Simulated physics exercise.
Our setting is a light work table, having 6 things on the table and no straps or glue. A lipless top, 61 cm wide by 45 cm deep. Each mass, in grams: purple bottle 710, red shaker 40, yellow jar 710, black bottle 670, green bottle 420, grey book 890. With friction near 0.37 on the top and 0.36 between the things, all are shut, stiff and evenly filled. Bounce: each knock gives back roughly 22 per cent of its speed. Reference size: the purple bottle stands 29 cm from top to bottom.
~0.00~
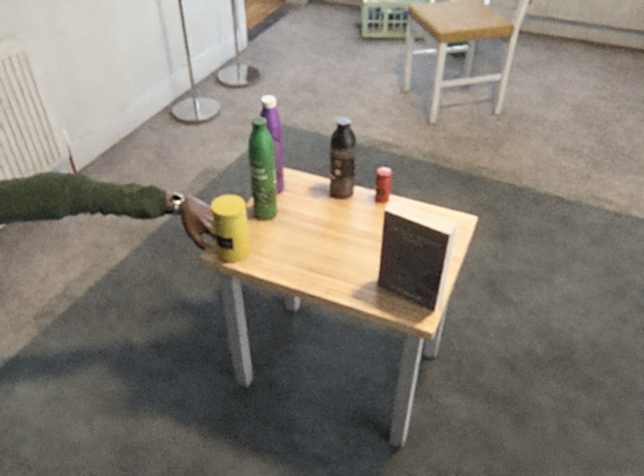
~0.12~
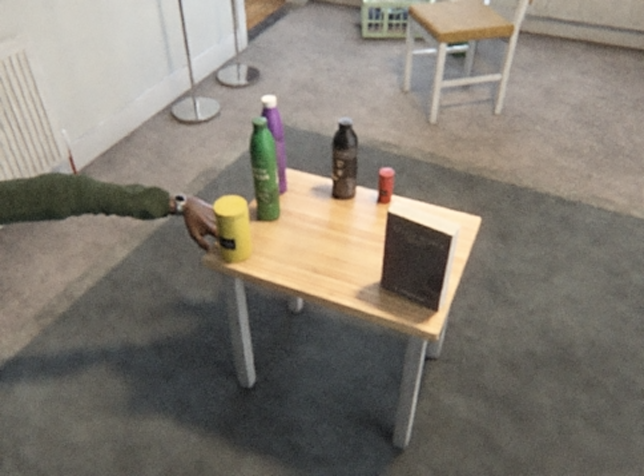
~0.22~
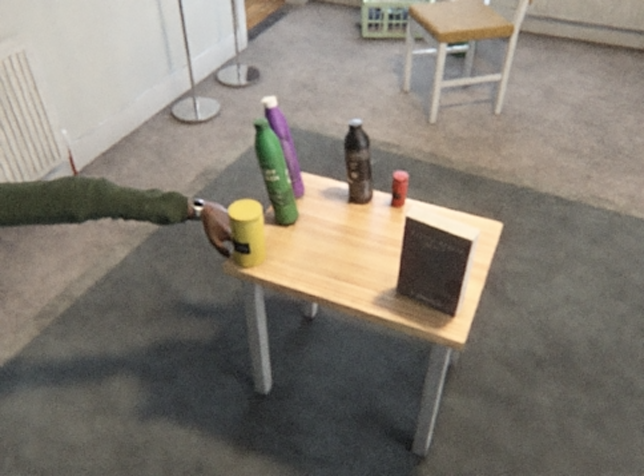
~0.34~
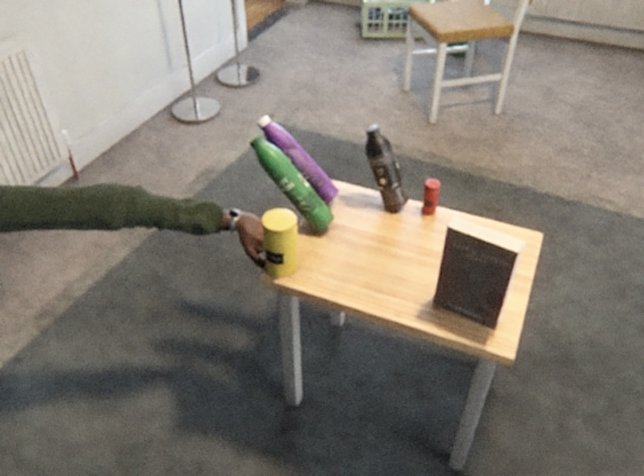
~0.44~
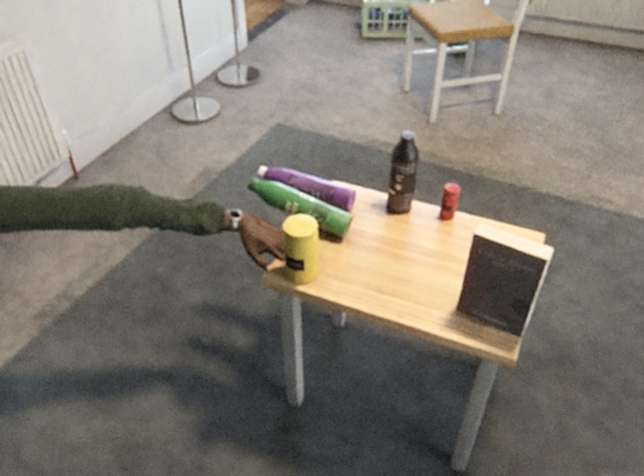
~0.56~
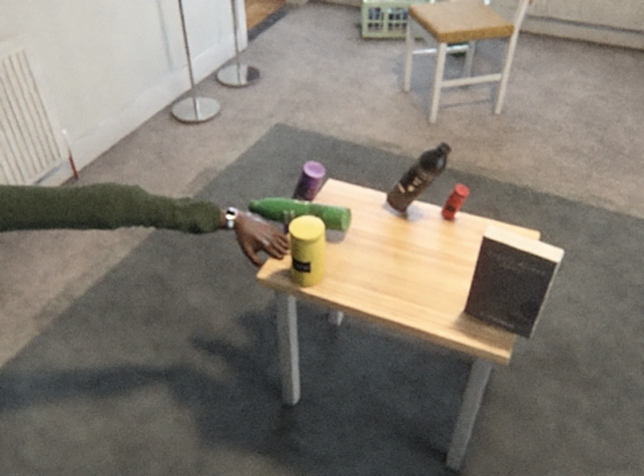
A hand at the left edge shoved the small wooden table to the right, and the purple and green bottles toppled leftward before the black bottle rocked and leaned over to the right.
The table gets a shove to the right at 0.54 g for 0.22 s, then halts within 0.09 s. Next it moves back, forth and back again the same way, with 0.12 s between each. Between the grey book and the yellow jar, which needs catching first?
Of the two named, the former.
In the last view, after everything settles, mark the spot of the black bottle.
It settles somewhere near (414, 248).
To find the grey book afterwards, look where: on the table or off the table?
When everything stops, the grey book is out of bounds.
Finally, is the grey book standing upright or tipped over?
In the last frame the grey book does not stay up.
Around 0.76 s, table along by 1 cm; grey book now off the table; yellow jar shifted 11 cm near (275, 243); black bottle on its side.
Around 1.06 s, table along by 5 cm; red shaker and green bottle now off the table; yellow jar shifted 3 cm near (261, 237); black bottle on its side.
Around 1.26 s, table along by 18 cm; yellow jar shifted 2 cm near (304, 250); black bottle on its side.
Around 1.56 s, table along by 6 cm; yellow jar shifted 10 cm near (288, 245); black bottle on its side.
Finally (3.5 s), off the table, purple bottle, red shaker, green bottle and grey book; on their side or leaning hard on the table, black bottle; yellow jar still in place (within 5 cm). Final places as that camera would see them, grey book near (575, 427), yellow jar near (248, 233). Grey book went at 0.68 s; yellow jar was never lost.
